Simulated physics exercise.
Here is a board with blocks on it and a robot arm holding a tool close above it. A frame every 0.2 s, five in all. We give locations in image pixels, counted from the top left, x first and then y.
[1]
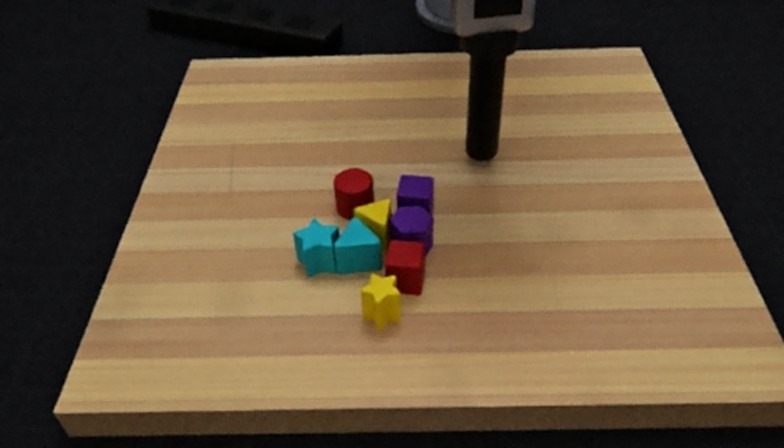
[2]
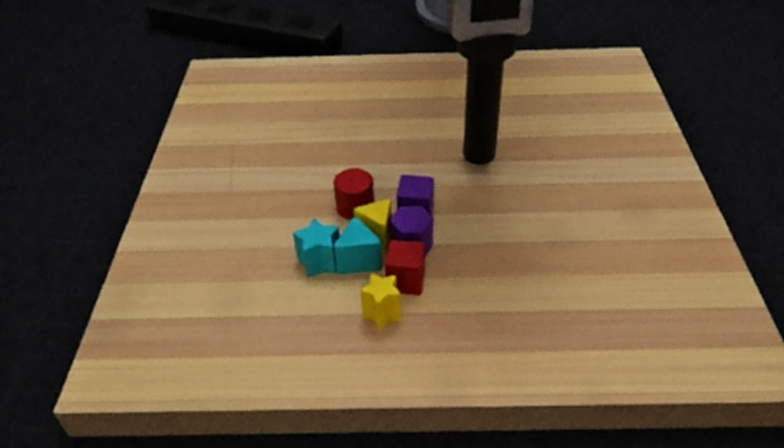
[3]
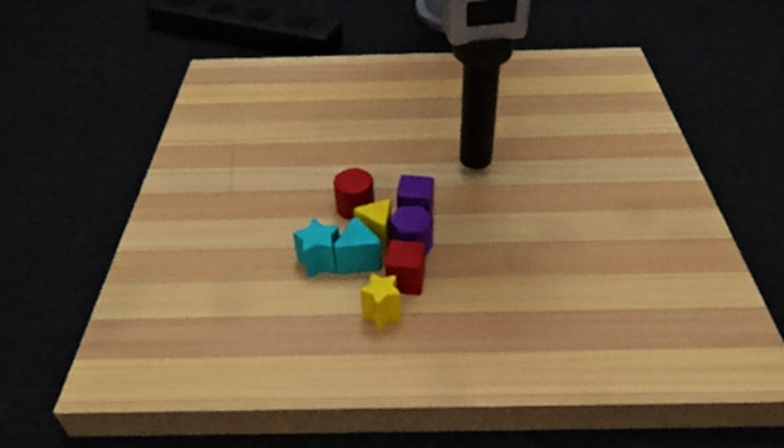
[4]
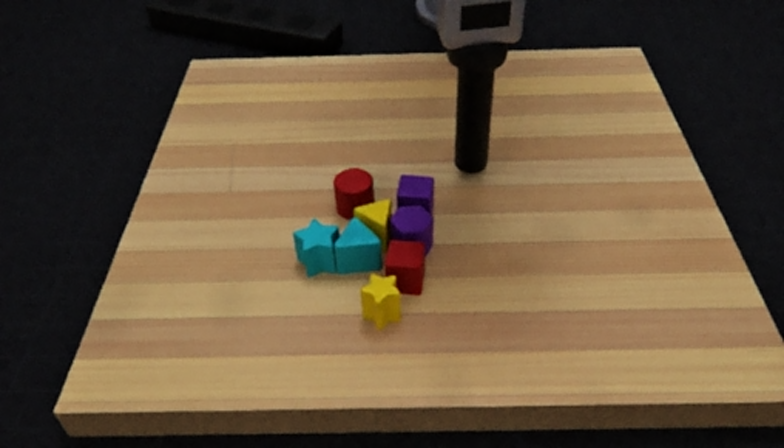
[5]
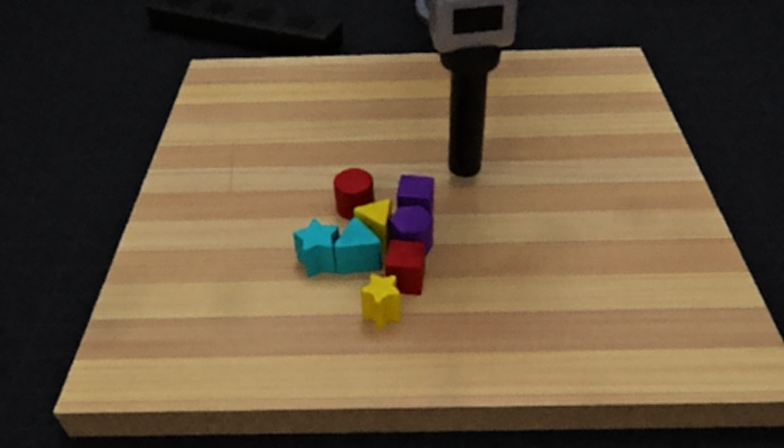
On a striped wooden board, a robot arm's dark tool moved slowly a short way down and to the left, nearing a cluster of colourful blocks, while the blocks all stayed still.
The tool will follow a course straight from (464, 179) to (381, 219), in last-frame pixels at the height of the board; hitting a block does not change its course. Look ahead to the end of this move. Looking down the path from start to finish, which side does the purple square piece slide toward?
Taking start-to-end as forward, the block's sideways shift goes to the left.
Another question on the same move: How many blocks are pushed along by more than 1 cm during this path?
It looks like three or more blocks will be pushed more than about 1 cm.
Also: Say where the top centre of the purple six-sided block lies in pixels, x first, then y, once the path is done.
My estimate: (401, 239).
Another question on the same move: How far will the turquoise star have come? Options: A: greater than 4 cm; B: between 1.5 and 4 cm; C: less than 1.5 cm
It's C.
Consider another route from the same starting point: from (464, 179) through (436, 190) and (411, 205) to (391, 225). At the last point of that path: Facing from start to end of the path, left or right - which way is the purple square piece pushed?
Shifts left.
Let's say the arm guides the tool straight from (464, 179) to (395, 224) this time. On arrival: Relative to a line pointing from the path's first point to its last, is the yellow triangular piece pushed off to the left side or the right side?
Shifts right.
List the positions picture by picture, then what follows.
In the first picture, tool's lower end at (482, 152); turquoise star at (316, 234); red circular block at (353, 180); yellow triangular piece at (376, 210); purple six-sided block at (412, 218); purple square piece at (415, 186).
In the second picture, tool at (479, 156); blocks still.
In the third picture, tool at (476, 161); blocks still.
In the fourth picture, tool at (471, 165); blocks still.
In the fifth picture, tool at (465, 168); turquoise star at (316, 234); red circular block at (353, 180); yellow triangular piece at (376, 210); purple six-sided block at (412, 218); purple square piece at (415, 186).
On the path given first. Halfway along, tool at (423, 188); yellow triangular piece at (374, 212); purple square piece at (408, 193).
At the end, tool at (380, 208); turquoise star still; red circular block at (346, 180); yellow triangular piece at (359, 240), turned 25° clockwise; purple six-sided block at (401, 239), turned 15° anticlockwise; purple square piece at (381, 216), turned 25° anticlockwise.
